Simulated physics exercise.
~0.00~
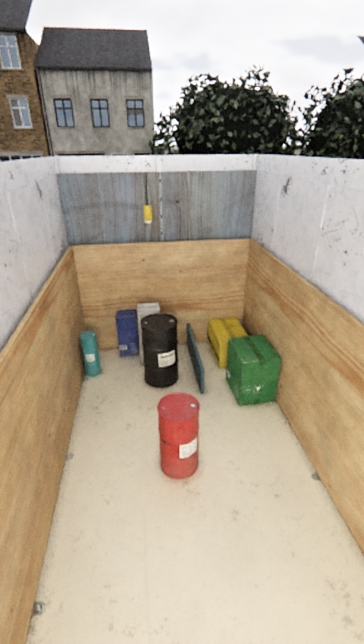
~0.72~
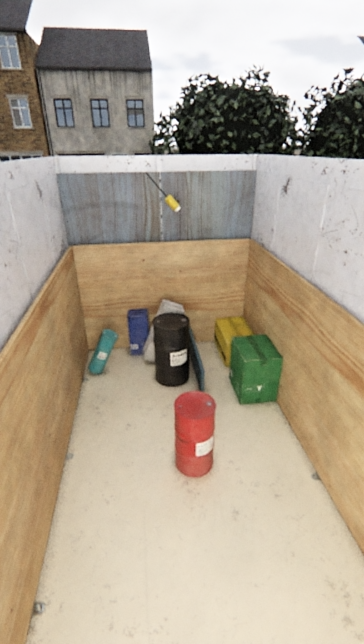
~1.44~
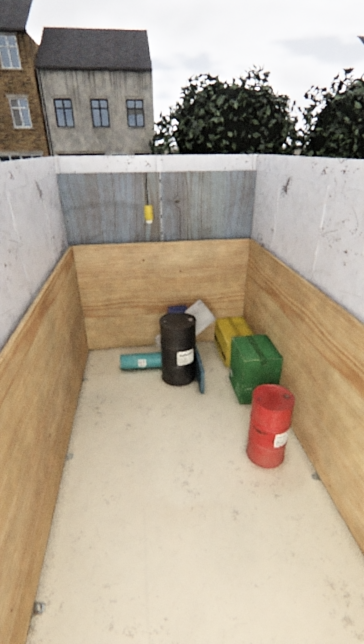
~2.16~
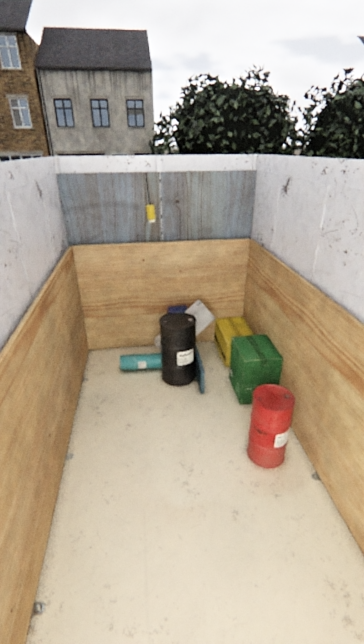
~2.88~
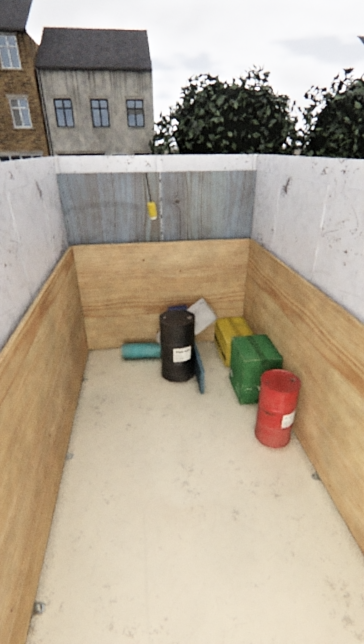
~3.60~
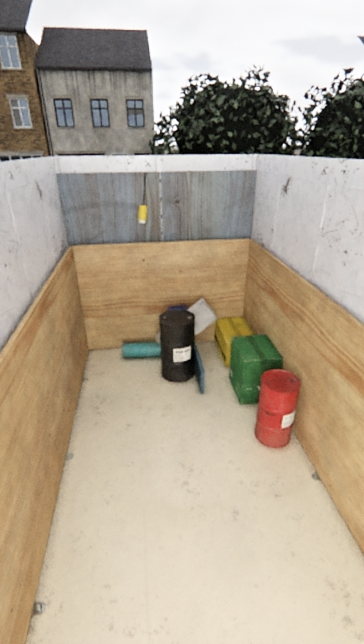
In a moving van's load bay, drums and boxes shift right as a turquoise canister tips onto its side and a white box leans over, while the green box stays put. The red drum then moves slightly farther back and ends upright near the right wall.
